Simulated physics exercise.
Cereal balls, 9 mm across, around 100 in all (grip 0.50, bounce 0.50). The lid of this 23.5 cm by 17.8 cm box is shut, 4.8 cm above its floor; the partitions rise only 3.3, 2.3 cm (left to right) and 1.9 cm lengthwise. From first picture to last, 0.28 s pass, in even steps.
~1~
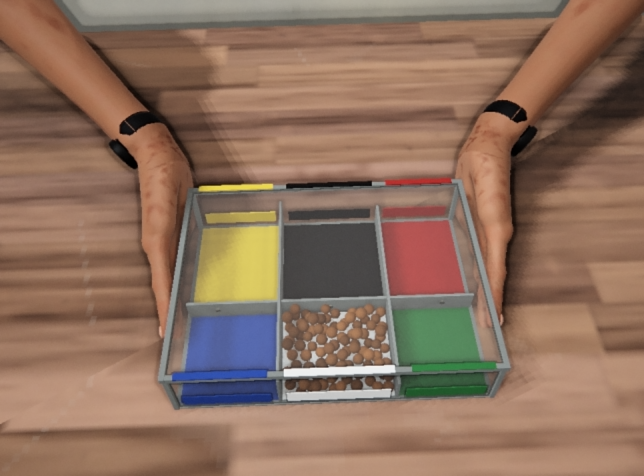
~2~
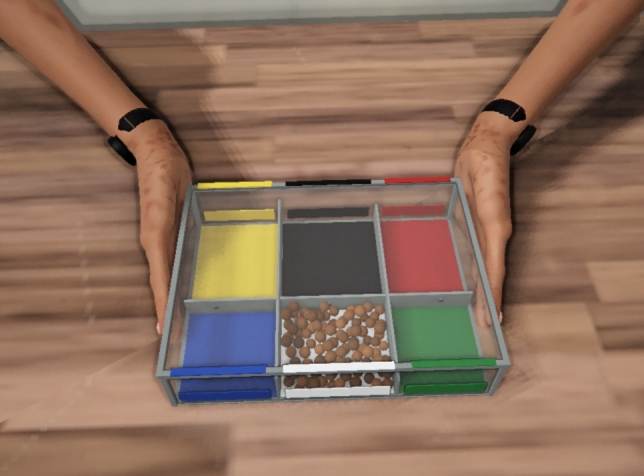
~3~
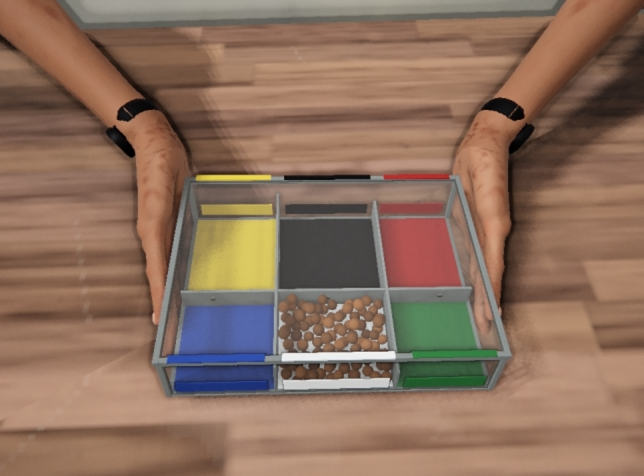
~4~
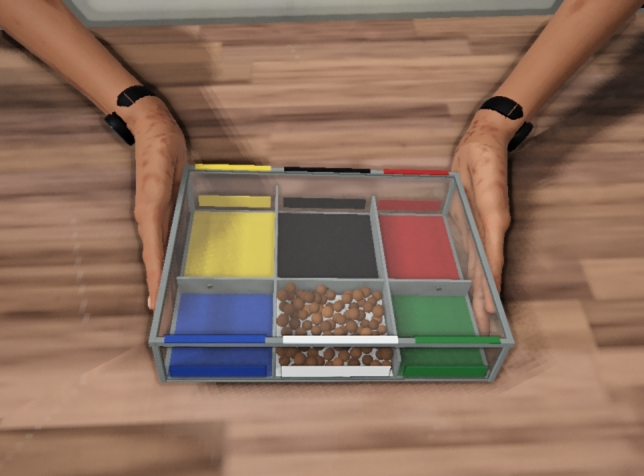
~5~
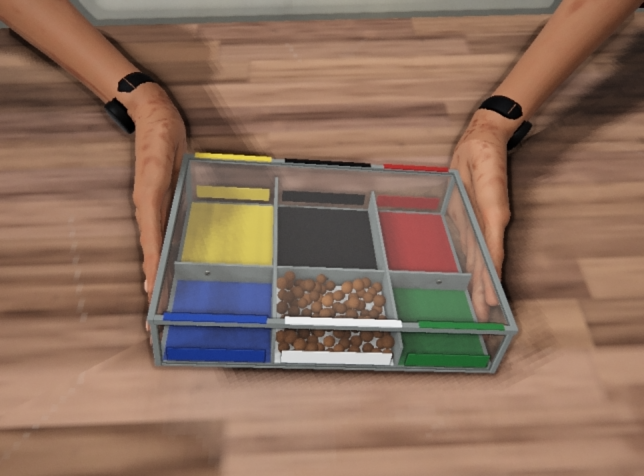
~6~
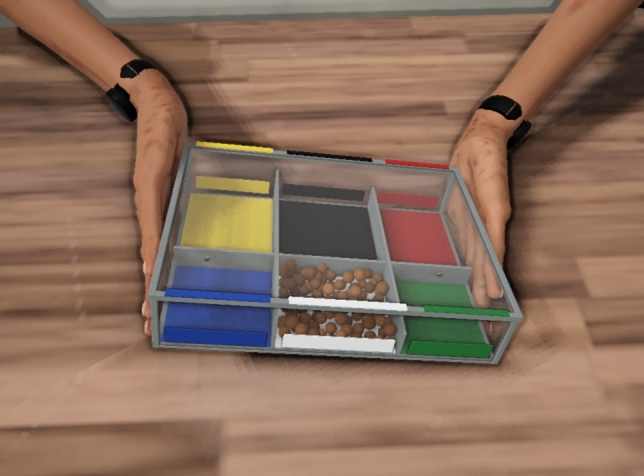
A clear lidded box, held at both sides by two hands, gradually tilted, its front rising and its right side dipping slightly, while the brown balls stayed inside the white front middle compartment.
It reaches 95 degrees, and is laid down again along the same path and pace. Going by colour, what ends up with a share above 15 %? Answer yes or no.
Red yes, blue no, green no, yellow no, white no, black no.
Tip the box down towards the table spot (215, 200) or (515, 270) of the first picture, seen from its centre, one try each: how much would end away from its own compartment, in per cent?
Some 85 and 75 per cent.
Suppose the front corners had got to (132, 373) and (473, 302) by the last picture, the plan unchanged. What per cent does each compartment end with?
Red 0; blue 20; green 0; yellow 10; white 70; black 5.
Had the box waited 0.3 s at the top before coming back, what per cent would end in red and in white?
Then: Red 90; white 10.
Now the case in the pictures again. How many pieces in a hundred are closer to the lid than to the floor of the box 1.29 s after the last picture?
Roughly 60 per cent.
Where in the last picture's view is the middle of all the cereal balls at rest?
Around (419, 226).
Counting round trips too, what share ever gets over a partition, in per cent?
Some 90 per cent.
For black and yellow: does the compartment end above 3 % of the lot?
Black no; yellow no.
Then, 1.29 s after the last picture, tilt 95 degrees; red 25 %, green 5 %, white 65 %, black 10 %.
Then, 2.15 s after the last picture, tilt 43 degrees; red 90 %, white 10 %.
Then, 3.01 s after the last picture, tilt 0 degrees; red 90 %, white 10 %.
In the end, red 90 %, blue 0 %, green 0 %, yellow 0 %, white 10 %, black 0 %.
